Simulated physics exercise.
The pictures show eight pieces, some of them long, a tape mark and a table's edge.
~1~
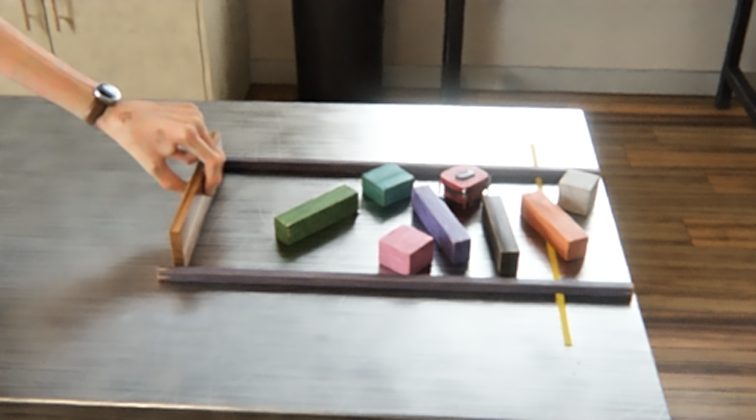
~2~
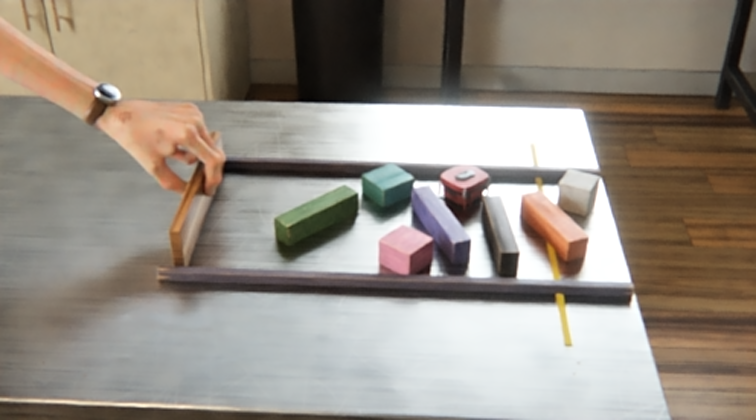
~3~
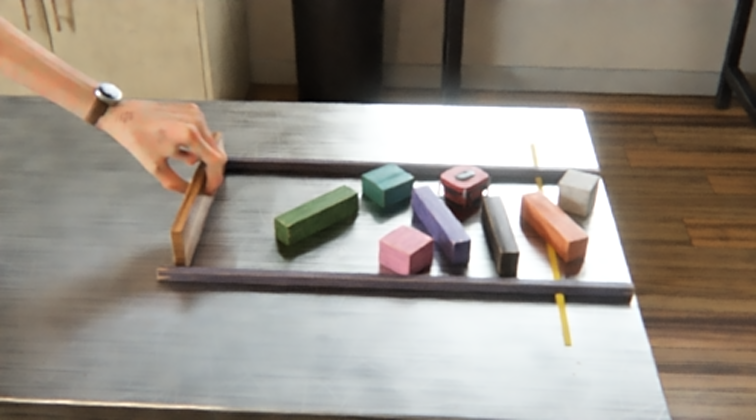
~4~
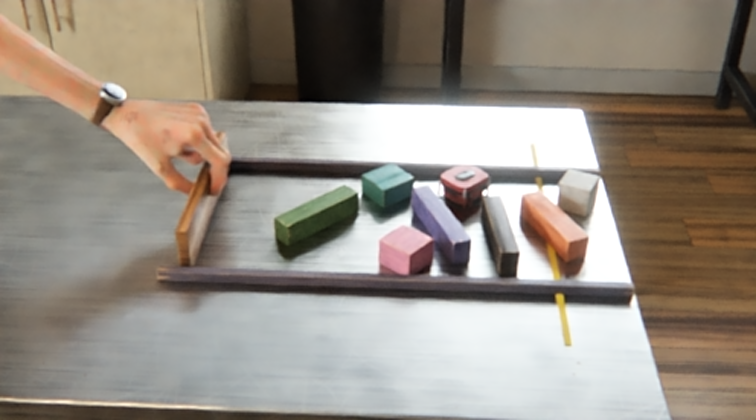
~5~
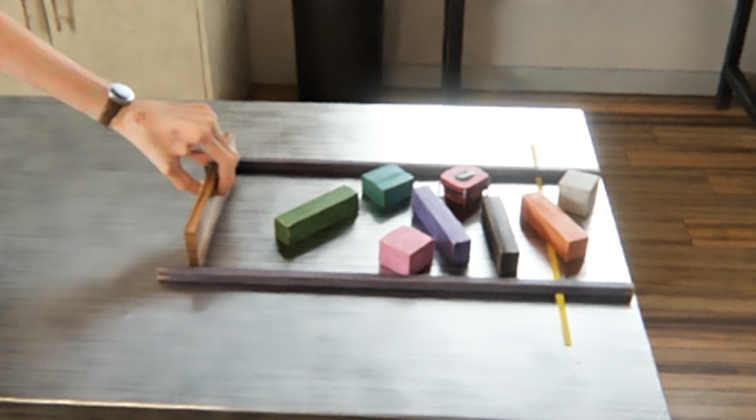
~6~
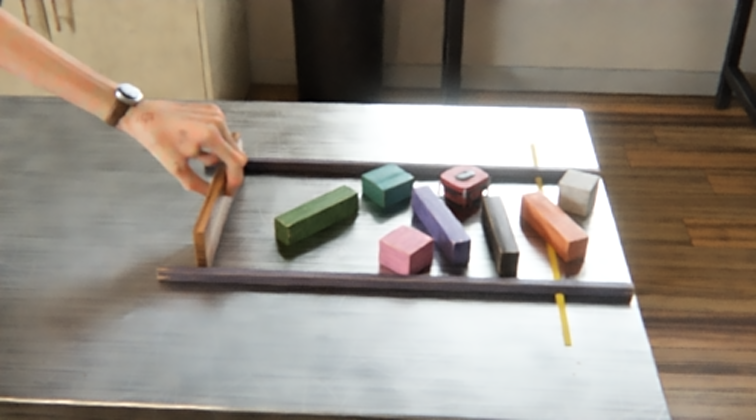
A hand with a wristwatch grips an upright wooden board at the left of a grey tabletop, viewed from above at an angle. Between two dark rails lie a green bar, turquoise and pink blocks, a blue-purple bar, a red case, a black bar, an orange bar and a whitish block near yellow tape. The hand slides the board slightly right, touching nothing, while the pieces and camera stay still.
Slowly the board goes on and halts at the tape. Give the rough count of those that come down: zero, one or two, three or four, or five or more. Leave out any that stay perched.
The number that fall off is one or two.
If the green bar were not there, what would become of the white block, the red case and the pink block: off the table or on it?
The white block comes down; the red case does not fall; the pink block is kept.
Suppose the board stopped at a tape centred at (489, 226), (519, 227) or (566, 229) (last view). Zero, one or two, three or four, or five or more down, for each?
One after another: None at all; zero; three or four.
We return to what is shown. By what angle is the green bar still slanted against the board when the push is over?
About 0°.
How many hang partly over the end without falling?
The number is 2.
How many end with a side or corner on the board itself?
3 of them.
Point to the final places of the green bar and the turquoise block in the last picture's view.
The green bar stops around (560, 222); the turquoise block around (559, 181).
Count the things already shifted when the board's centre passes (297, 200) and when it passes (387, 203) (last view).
The counts are 1 and 3.
A little later, none off yet; white block at rest near (578, 192); orange bar at rest near (553, 225); black bar at rest near (500, 233).
When it is over, the number that fall off is one or two; down, orange bar and white block.
